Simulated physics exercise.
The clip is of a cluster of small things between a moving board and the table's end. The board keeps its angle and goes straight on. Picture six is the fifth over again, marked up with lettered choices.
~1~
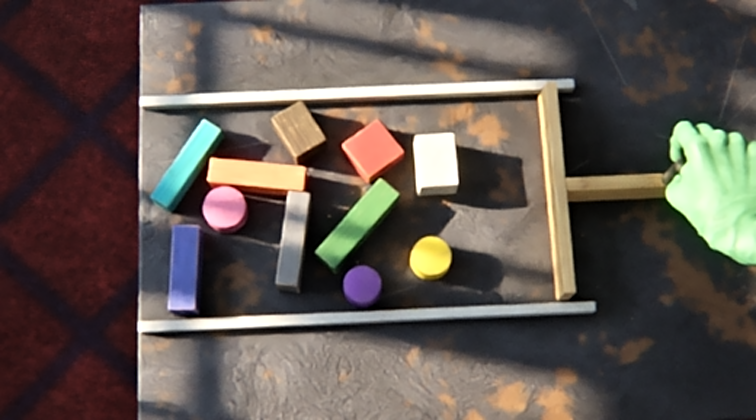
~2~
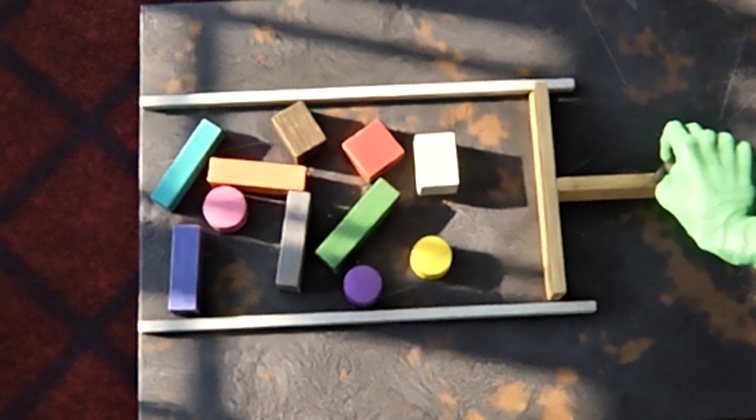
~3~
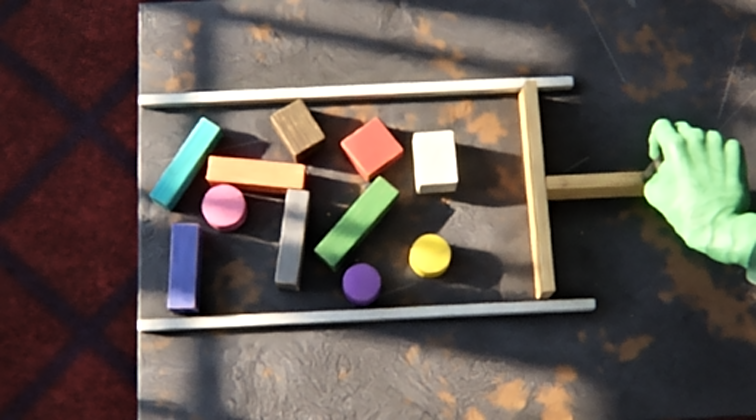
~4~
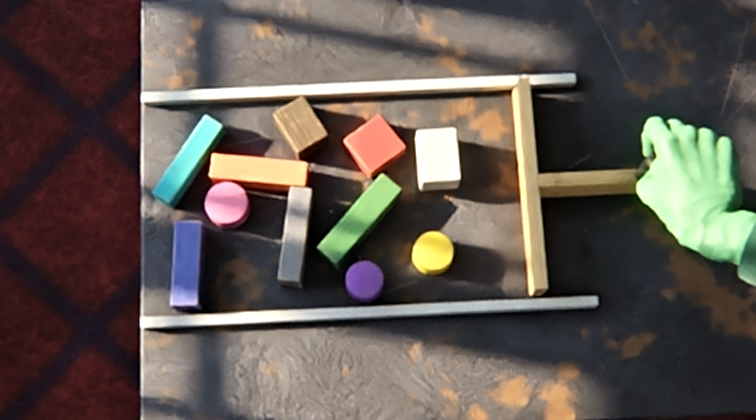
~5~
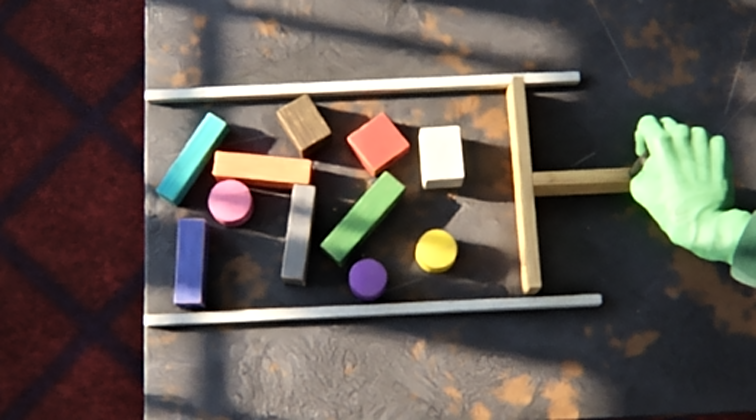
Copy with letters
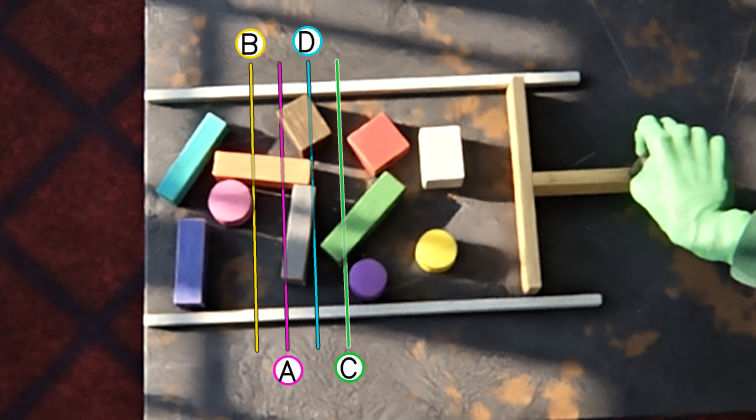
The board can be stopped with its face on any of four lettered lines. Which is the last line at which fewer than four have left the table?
Up to line B.
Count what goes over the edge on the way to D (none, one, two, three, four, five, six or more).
In all, none.
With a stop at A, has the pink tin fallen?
By then, no.
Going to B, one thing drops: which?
The turquoise stick goes over.
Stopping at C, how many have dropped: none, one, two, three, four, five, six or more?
By then, none.
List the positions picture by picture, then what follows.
In the first frame, black block (299, 133); yellow tin (432, 259); purple tin (363, 287).
In the second frame, board (551, 184); turquoise stick (188, 166).
In the third frame, board (540, 183); blue bar (186, 269).
In the fourth frame, board (533, 181); green bar (360, 222).
In the fifth frame, board (527, 179); grey bar (300, 235); pink tin (231, 204); black block (305, 126).
On the marked copy, A at (283, 202); B at (254, 203); C at (343, 199); D at (313, 200).
Following B. Soon after the start, board (429, 184); black block (300, 127); yellow tin (406, 253).
Later, board (330, 188); turquoise stick (178, 162); black block (222, 121).
In the end, board (255, 191); turquoise stick over the edge; blue bar (144, 264); one fallen.
As for the rest, A is within the limit but short; C is within the limit but short; D is within the limit but short.
